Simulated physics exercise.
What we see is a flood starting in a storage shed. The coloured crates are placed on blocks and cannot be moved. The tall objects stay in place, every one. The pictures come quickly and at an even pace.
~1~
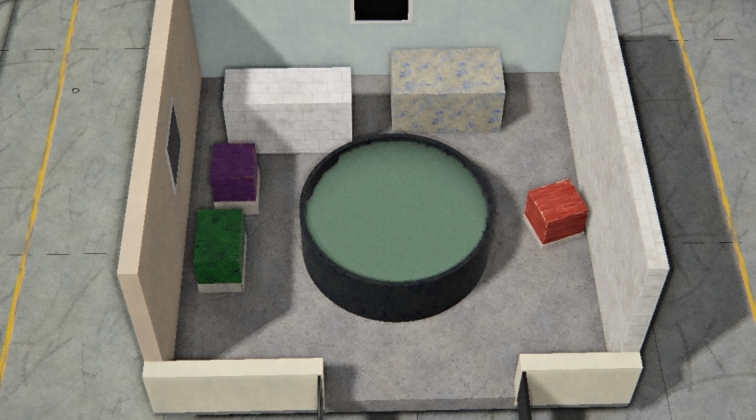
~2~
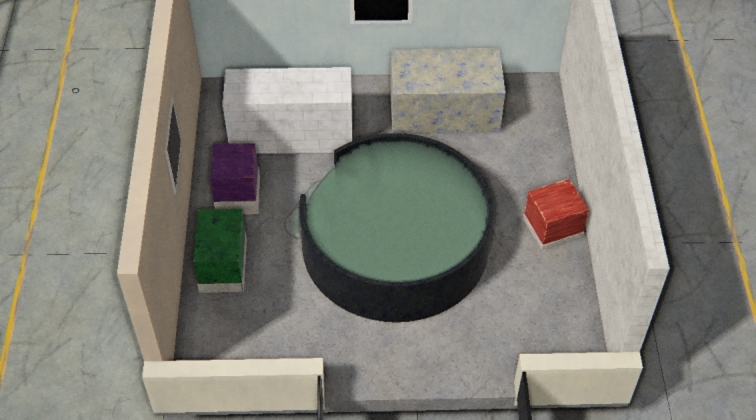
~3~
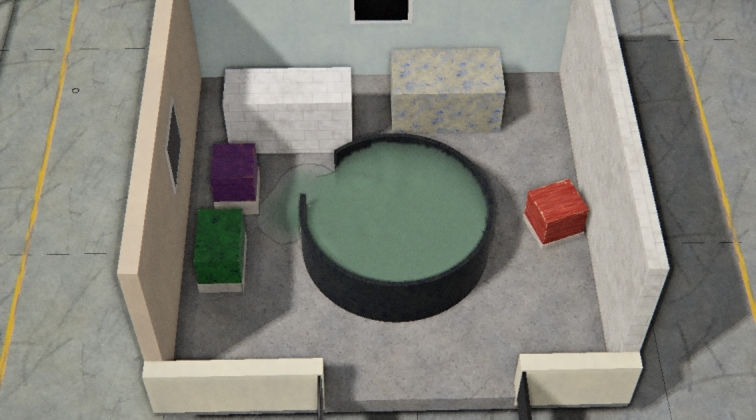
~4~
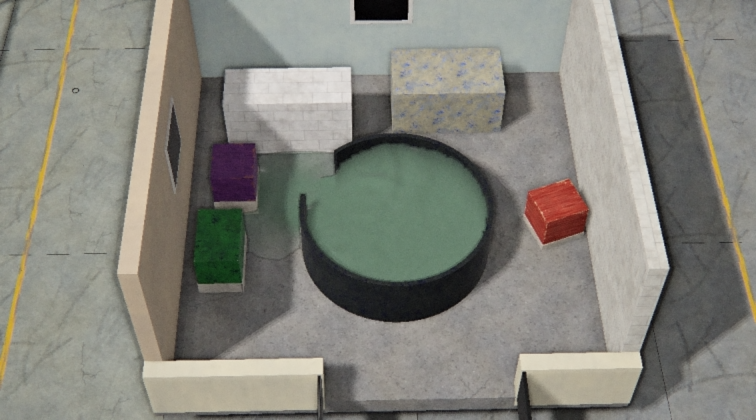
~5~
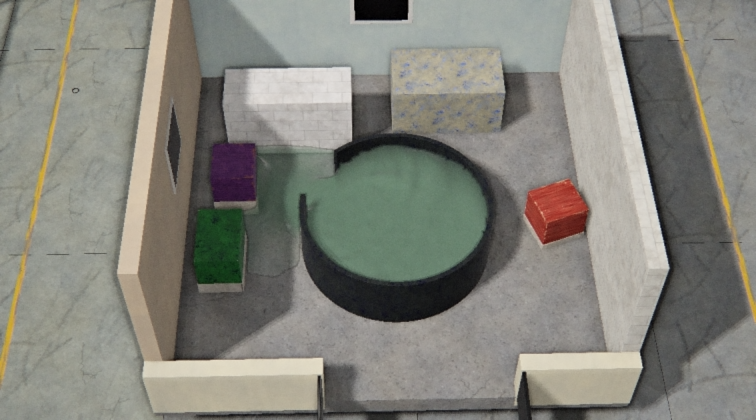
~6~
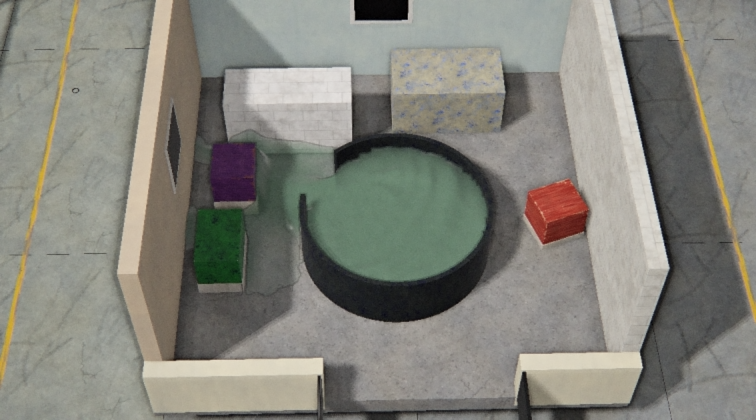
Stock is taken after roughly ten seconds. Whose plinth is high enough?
The purple crate is hit; the red crate is hit; the green crate is hit.
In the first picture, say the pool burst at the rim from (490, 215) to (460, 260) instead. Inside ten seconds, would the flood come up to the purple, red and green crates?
In that case the purple crate is never flooded, the red crate is flooded and the green crate is never flooded.
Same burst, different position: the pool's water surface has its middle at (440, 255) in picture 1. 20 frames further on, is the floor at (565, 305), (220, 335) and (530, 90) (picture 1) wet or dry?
As listed: Free of water, wet, no water.
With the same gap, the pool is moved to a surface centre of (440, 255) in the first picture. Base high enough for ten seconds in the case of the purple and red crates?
Purple flooded, red flooded.
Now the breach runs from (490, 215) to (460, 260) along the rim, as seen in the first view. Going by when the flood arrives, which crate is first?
My pick is the crate marked red.
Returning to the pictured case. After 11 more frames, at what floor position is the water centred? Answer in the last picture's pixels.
The water's middle lies around (346, 225).
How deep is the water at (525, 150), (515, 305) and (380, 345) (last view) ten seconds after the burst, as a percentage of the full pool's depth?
The three come to near 20, 10 and 8 per cent respectively.
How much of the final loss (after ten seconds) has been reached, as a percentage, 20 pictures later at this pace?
Roughly 5 percent.
A moment on, water covers 25 % of the floor; the purple crate water round its plinth, the red crate not reached, the green crate water round its plinth.
Next, water covers 45 % of the floor; the purple crate water round its plinth, the red crate not reached, the green crate water round its plinth.
Then, water covers 70 % of the floor; the purple crate water round its plinth, the red crate water round its plinth, the green crate water round its plinth.
Later, water covers 95 % of the floor; the purple crate water round its plinth, the red crate water round its plinth, the green crate water round its plinth.
In the end, water covers 100 % of the floor; the purple crate was topped, the red crate was topped, the green crate was topped.
